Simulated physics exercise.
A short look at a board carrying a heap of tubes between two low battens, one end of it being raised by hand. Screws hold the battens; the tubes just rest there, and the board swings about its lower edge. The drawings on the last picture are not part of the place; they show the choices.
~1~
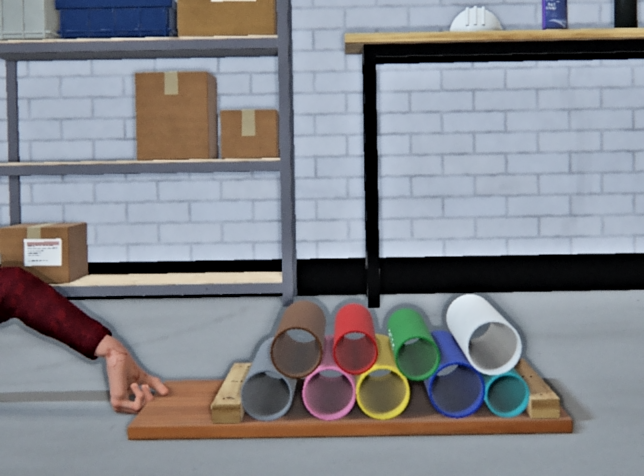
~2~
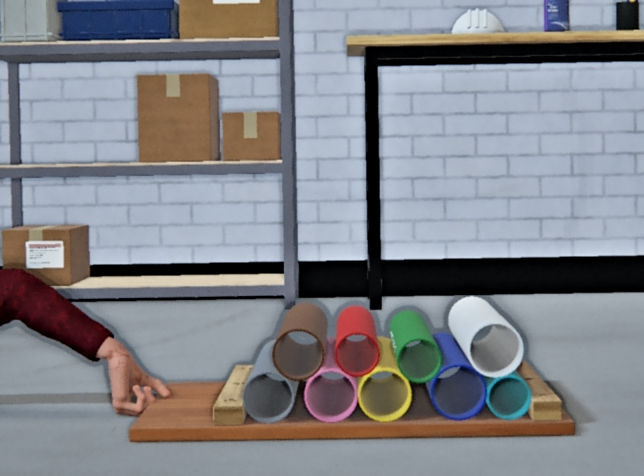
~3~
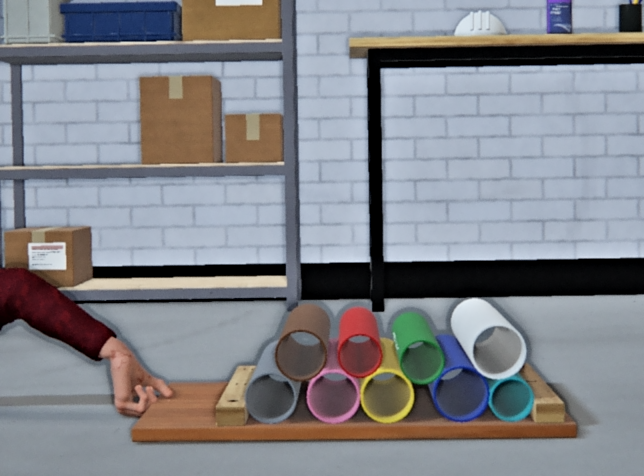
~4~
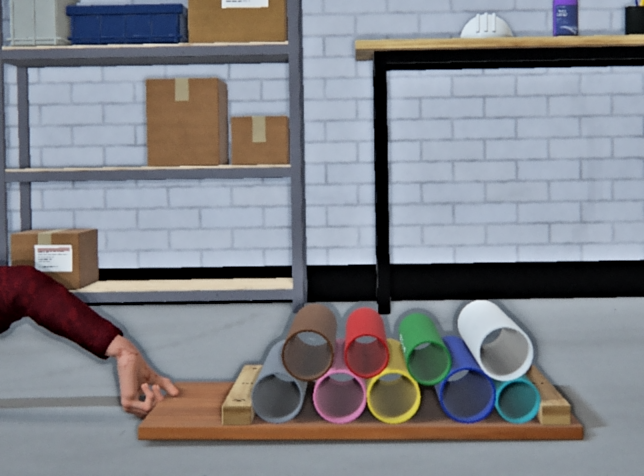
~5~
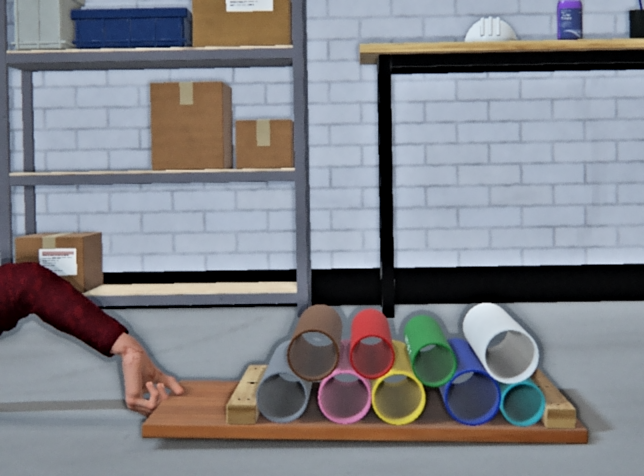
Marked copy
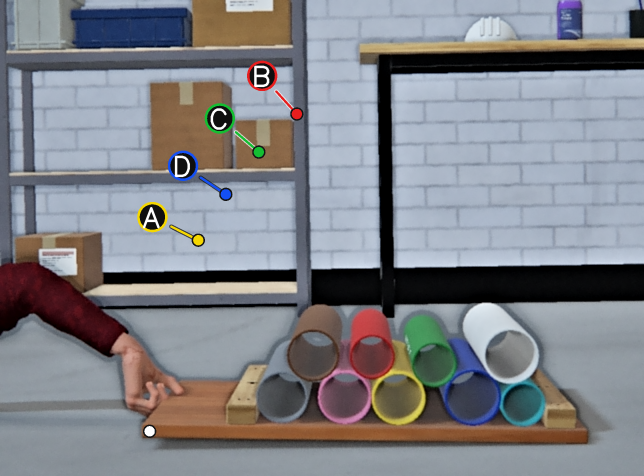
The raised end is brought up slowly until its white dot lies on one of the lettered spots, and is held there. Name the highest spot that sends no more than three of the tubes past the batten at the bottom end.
It can be raised to A.
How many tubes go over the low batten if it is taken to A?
It comes to one.
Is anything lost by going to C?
Yes, at C.
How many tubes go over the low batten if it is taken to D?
At D the number is four.
On the marked copy, A at (198, 240); B at (297, 114); C at (259, 152); D at (226, 194); the white dot at (150, 431).
Following A. Soon after the start, board at 16°.
Later, board at 28°.
In the end, board at 28°, one over the low batten (white).
As for the rest, B four over the low batten (brown, white, green, red); C four over the low batten (brown, white, green, red); D four over the low batten (brown, white, green, red).
